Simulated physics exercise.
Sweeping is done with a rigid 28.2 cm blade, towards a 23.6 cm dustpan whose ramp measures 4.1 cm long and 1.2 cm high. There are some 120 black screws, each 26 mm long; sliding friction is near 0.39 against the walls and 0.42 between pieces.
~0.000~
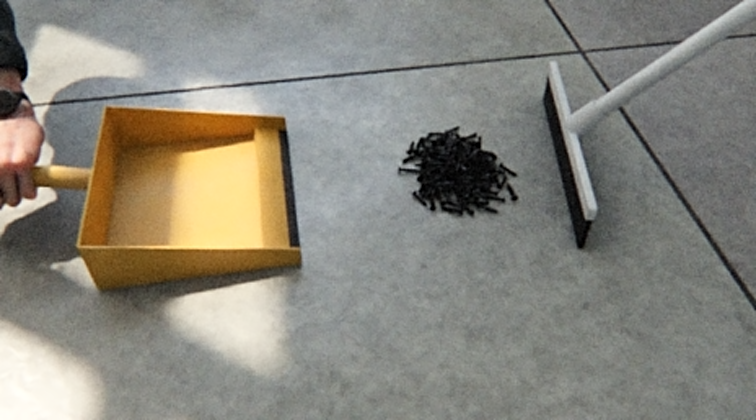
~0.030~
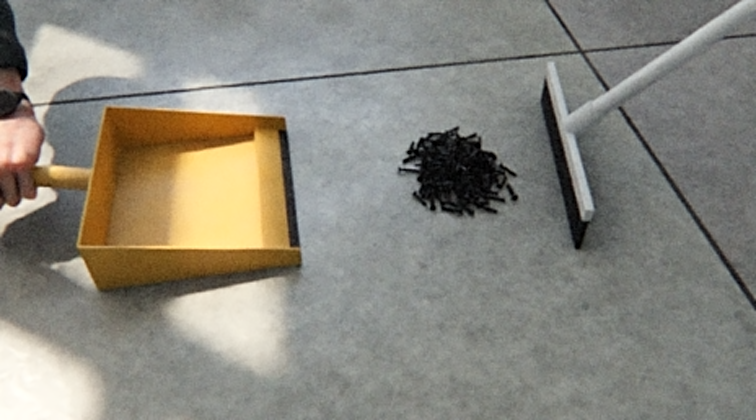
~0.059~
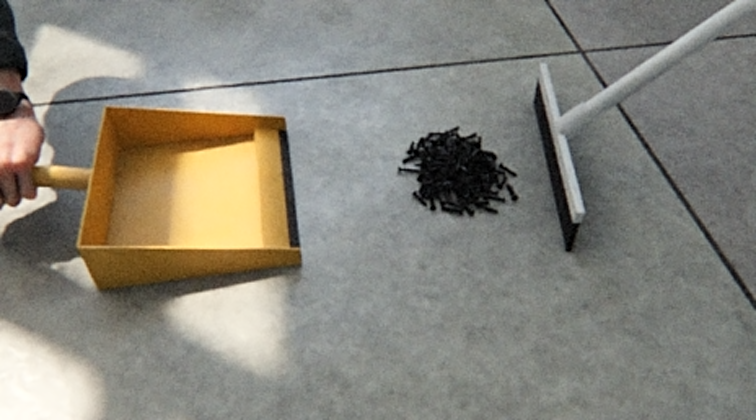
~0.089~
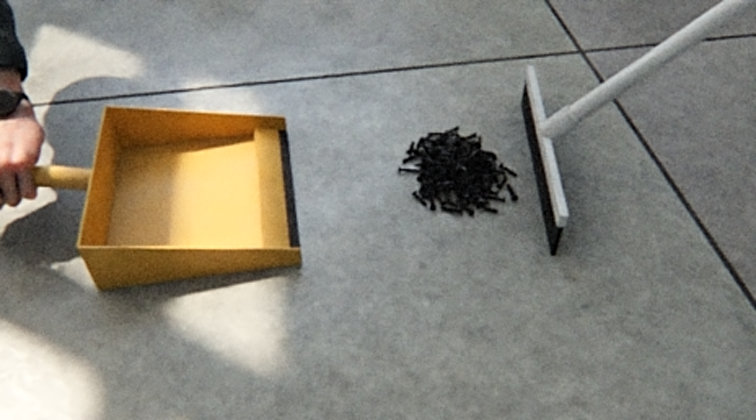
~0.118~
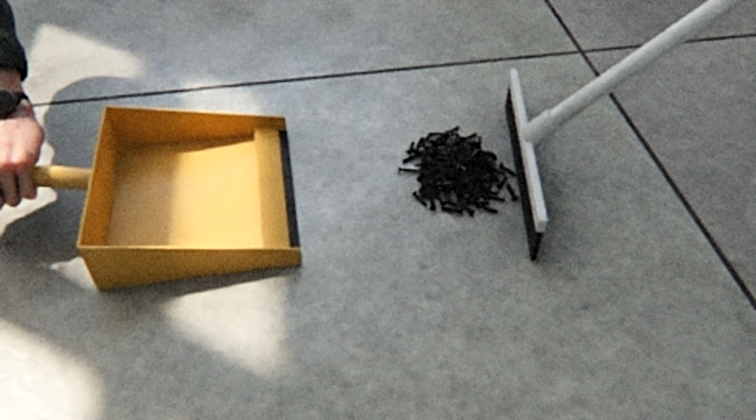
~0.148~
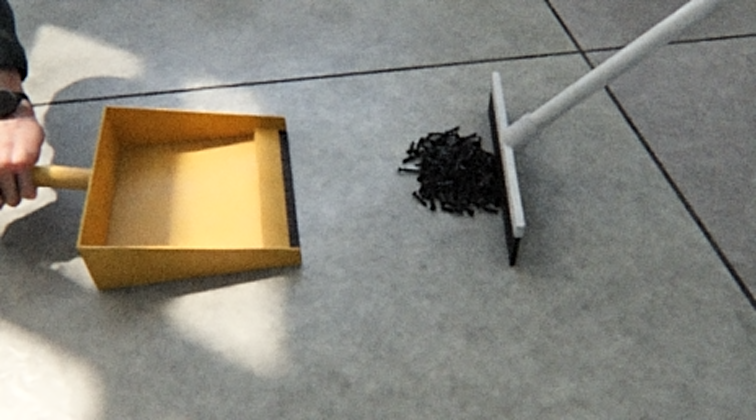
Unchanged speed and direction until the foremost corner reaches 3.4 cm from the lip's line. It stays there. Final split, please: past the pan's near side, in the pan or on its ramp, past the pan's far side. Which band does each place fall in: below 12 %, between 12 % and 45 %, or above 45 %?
Past the pan's near side: Below 12 %, in the pan or on its ramp: Between 12 % and 45 %, past the pan's far side: Below 12 %.
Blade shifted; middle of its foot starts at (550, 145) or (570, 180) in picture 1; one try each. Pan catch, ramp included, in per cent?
I'd put it near 20 per cent for the first and near 15 per cent for the second.
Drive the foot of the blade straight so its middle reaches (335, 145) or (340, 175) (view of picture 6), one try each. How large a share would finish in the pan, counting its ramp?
The two tries give about 20 and 30 percent.
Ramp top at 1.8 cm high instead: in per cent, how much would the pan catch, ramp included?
Then around 15 percent, ramp counted.
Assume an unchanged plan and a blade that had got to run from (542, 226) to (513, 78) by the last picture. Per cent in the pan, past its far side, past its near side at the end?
Pan 5 % / far 5 % / near 0 %.
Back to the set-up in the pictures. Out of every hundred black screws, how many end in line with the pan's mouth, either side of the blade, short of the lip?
75 %.
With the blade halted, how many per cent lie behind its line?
About 0 percent.
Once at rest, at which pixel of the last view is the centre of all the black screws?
Approximately (303, 185) in the last picture.
After 0.27 s, middle of the blade 15 cm from the lip; 0 % over the lip, far side 0 %, near side 0 %.
After 0.36 s, middle of the blade 8 cm from the lip; 0 % over the lip, far side 5 %, near side 0 %.
Then, at 0.58 s, middle of the blade 6 cm from the lip; 20 % over the lip, far side 5 %, near side 0 %.
In the end, at 1.2 s, near side 0 %, pan 20 %, far side 5 %, in front of the lip or behind the blade 75 %.
